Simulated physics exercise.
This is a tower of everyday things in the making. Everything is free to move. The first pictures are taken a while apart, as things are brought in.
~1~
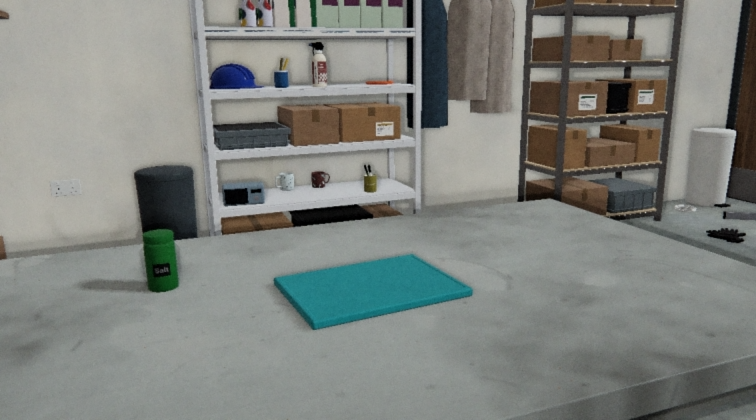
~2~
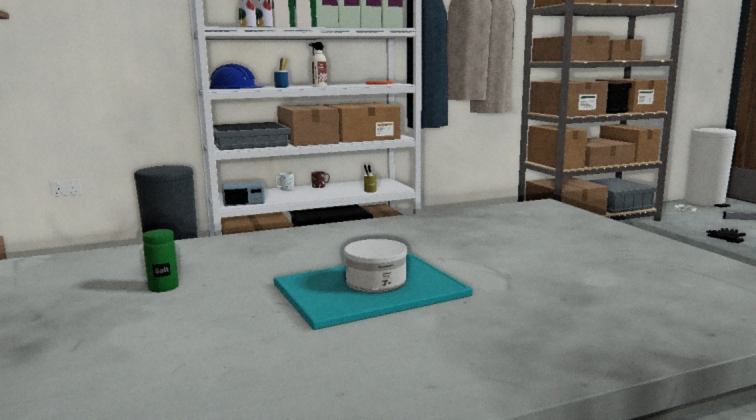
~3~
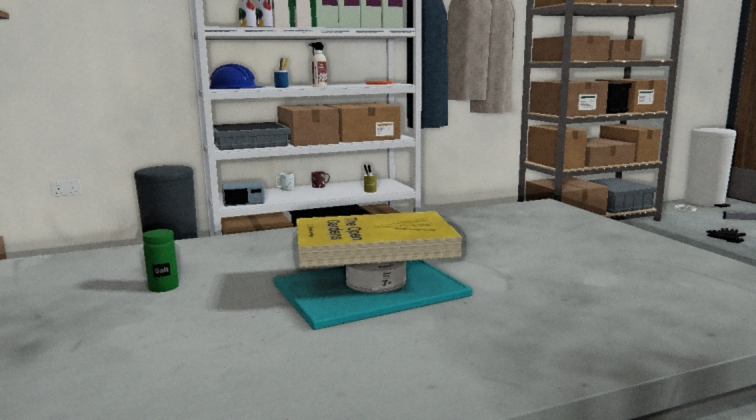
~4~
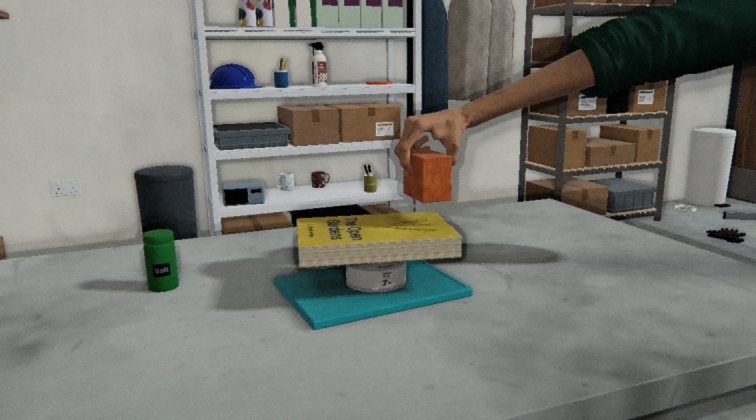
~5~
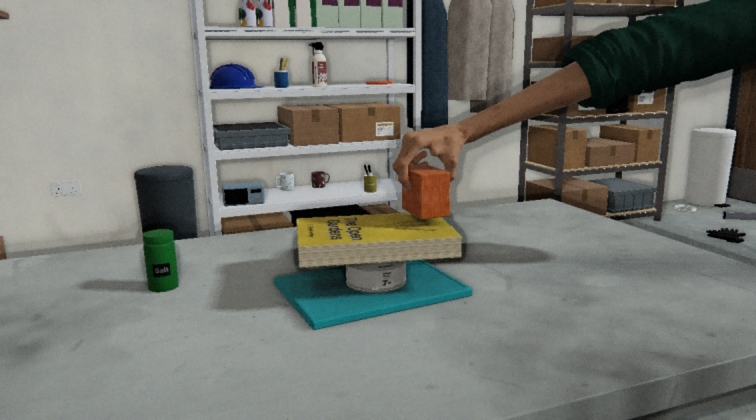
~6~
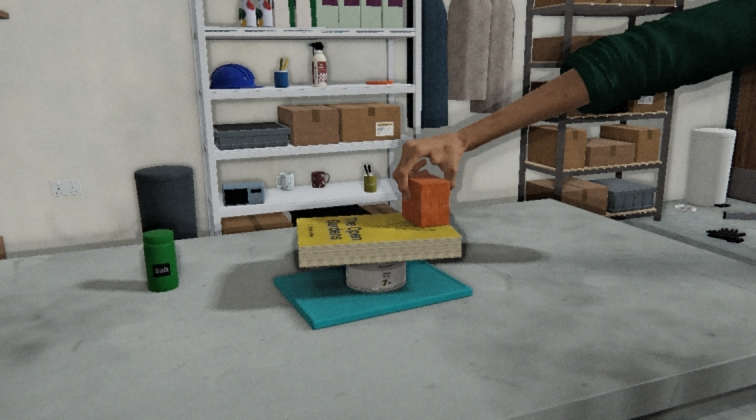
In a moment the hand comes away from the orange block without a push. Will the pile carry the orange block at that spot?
Outcome: The pile holds.
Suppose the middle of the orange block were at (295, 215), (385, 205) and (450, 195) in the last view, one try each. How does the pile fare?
In the first case it loses its balance; in the second case it stays up; in the third case it comes apart.
Then, 0.20 s later than the last frame, all is still.
Then, 0.60 s later than the last frame, orange block resting near (425, 201).
When it is over, all 5 as before. End places, in pixels of the last picture, orange block near (425, 200). The pile keeps its balance.
